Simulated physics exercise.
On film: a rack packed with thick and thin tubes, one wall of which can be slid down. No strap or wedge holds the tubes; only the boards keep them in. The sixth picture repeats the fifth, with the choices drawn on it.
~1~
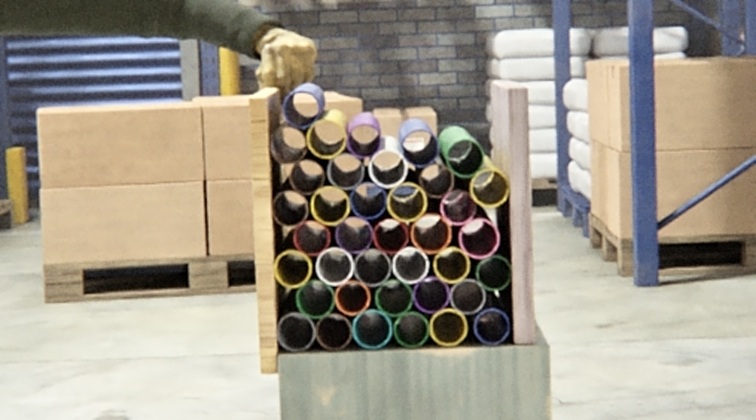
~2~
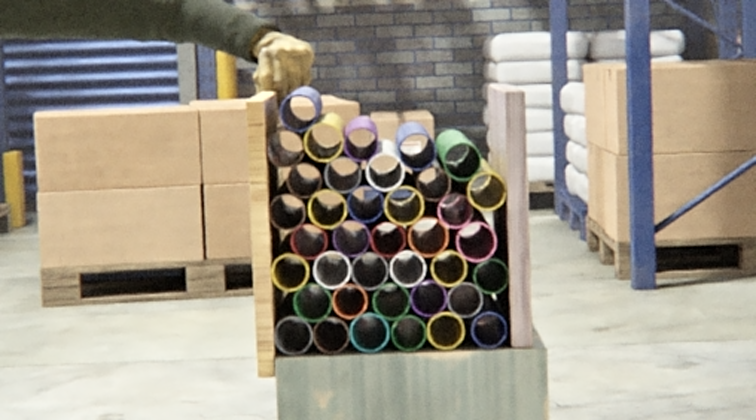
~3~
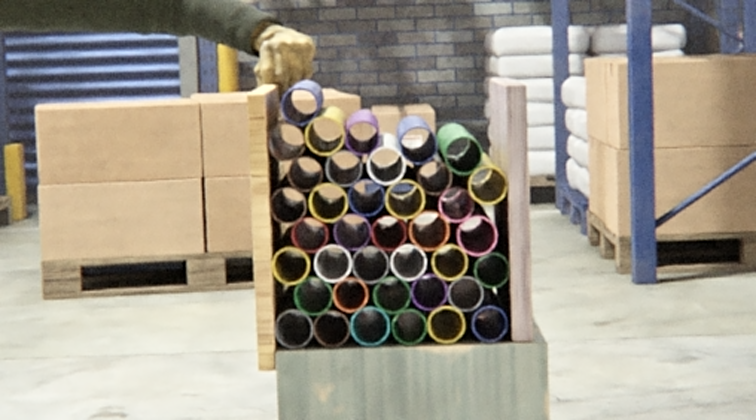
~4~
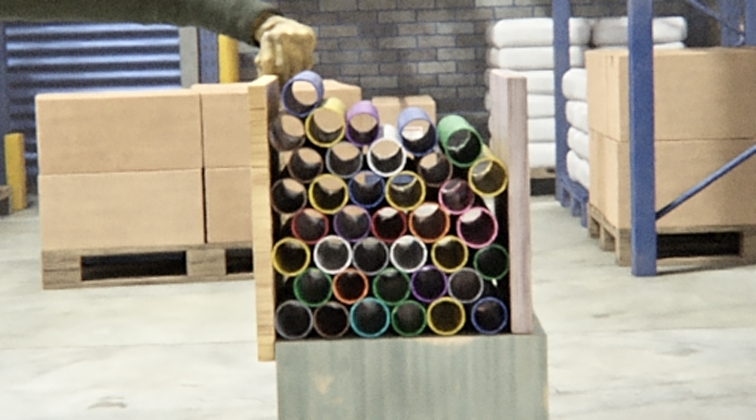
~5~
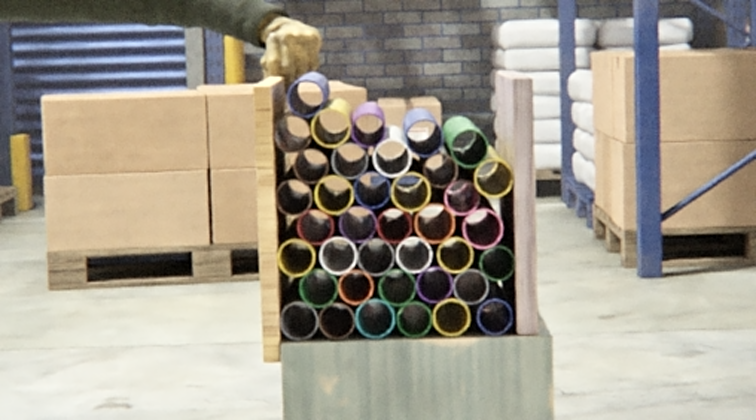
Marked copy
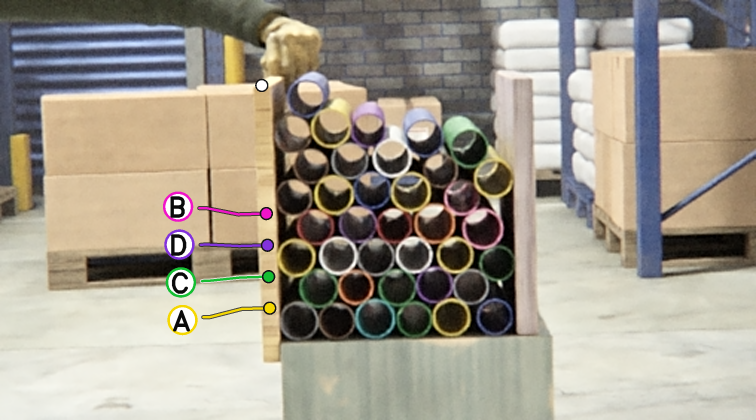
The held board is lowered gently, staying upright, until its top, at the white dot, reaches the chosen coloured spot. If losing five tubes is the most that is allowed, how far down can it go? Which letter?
Stop at C.
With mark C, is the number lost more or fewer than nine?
Fewer than nine.
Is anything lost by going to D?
At D: Yes.
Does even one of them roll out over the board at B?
At B: Yes.
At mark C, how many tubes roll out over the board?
The count is five.
On the marked copy, A at (270, 308); B at (266, 214); C at (269, 277); D at (268, 245); the white dot at (262, 86).
Taking C. A third of the way, top of the board (274, 168).
Two thirds of the way, top of the board (277, 258).
When it is over, top of the board (277, 275), five out over the board.
As for the rest, A more than five out over the board; B two out over the board; D five out over the board.
